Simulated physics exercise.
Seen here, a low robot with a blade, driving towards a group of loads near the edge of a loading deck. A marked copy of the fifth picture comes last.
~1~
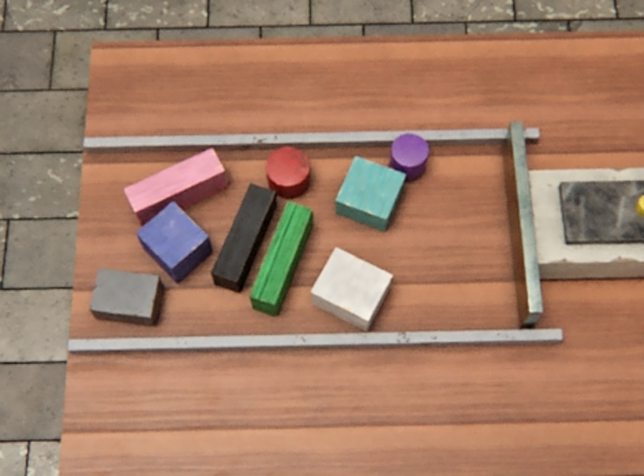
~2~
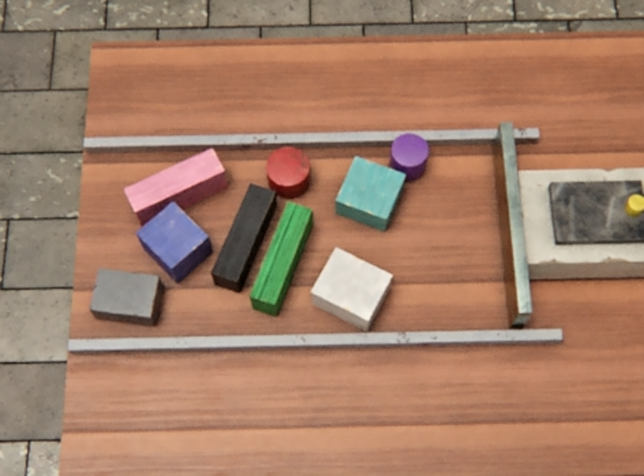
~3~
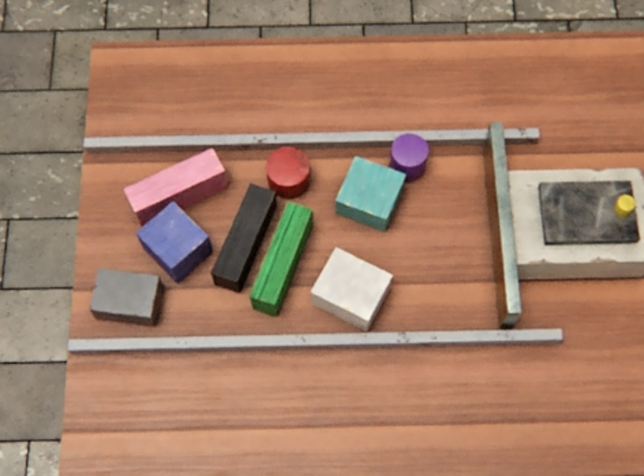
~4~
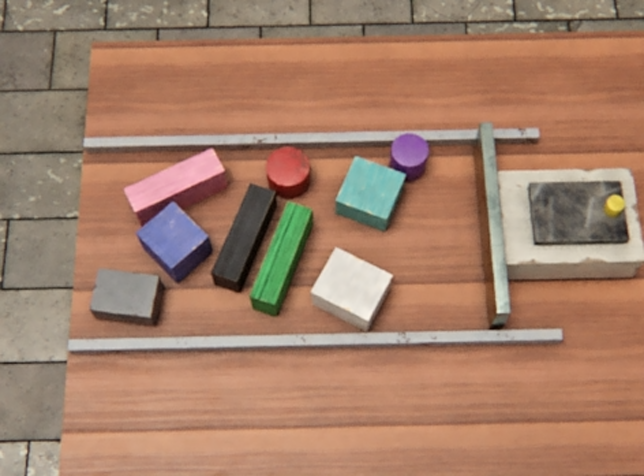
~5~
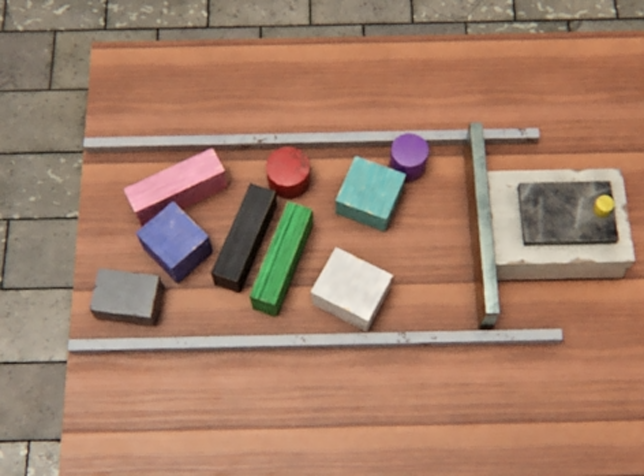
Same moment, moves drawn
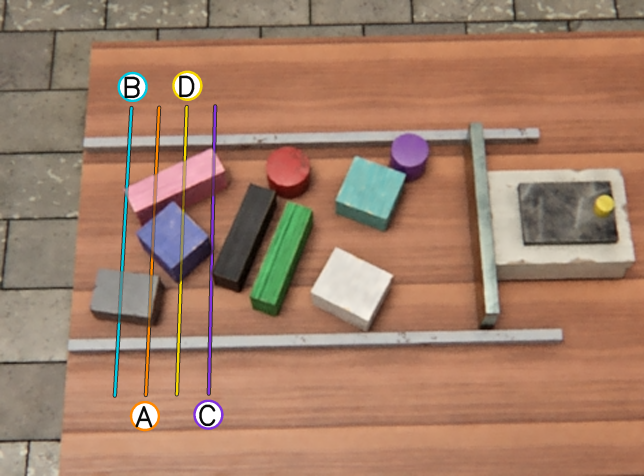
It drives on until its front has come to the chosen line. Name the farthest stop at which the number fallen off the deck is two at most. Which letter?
C.
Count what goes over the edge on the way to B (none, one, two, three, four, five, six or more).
By then, six or more.
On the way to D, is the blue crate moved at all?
By then, yes.
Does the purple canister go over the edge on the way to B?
No.
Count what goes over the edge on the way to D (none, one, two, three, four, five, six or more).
By then, three.
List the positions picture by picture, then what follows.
The first picture shows red canister (288, 174); grey crate (127, 298); white crate (352, 289).
The second picture shows robot (592, 212); purple canister (408, 157).
The third picture shows robot (582, 212); pink bar (177, 188).
The fourth picture shows robot (571, 212); turquoise crate (370, 194).
The fifth picture shows robot (560, 212); red canister (288, 174); grey crate (127, 298); white crate (352, 289).
On the marked copy, A at (153, 243); B at (124, 243); C at (212, 242); D at (182, 242).
Following C. Soon after the start, robot (462, 215); purple canister (356, 156); white crate (340, 292).
Later, robot (364, 217); blue crate (135, 242); pink bar (160, 187).
In the end, robot (289, 218); blue crate over the edge; grey crate over the edge; two fallen.
As for the rest, A drops four; B drops six; D drops three.
